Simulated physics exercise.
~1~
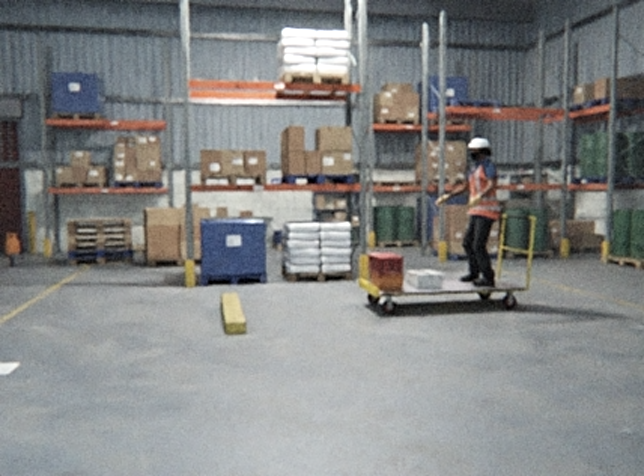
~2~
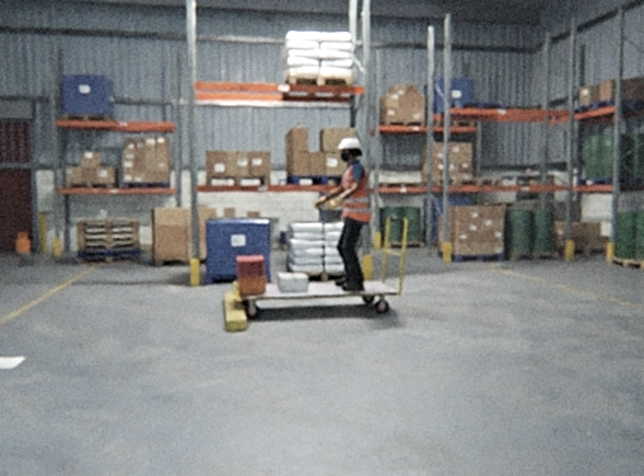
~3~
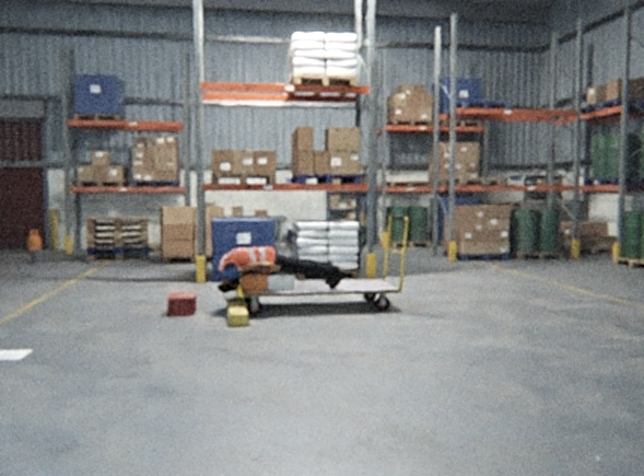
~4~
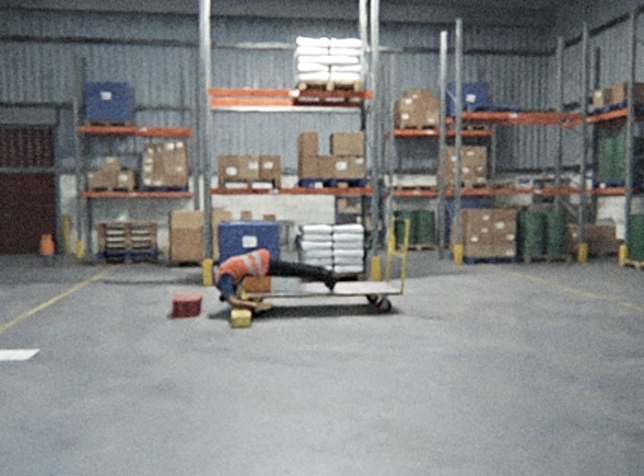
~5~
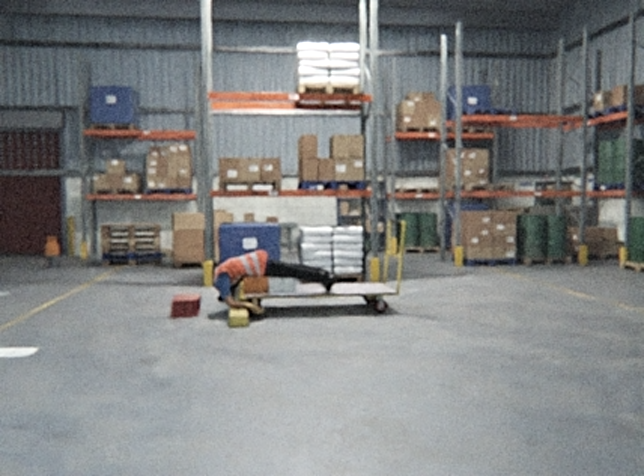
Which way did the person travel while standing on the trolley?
The person travelled to the left, riding on the trolley toward the yellow kerb.
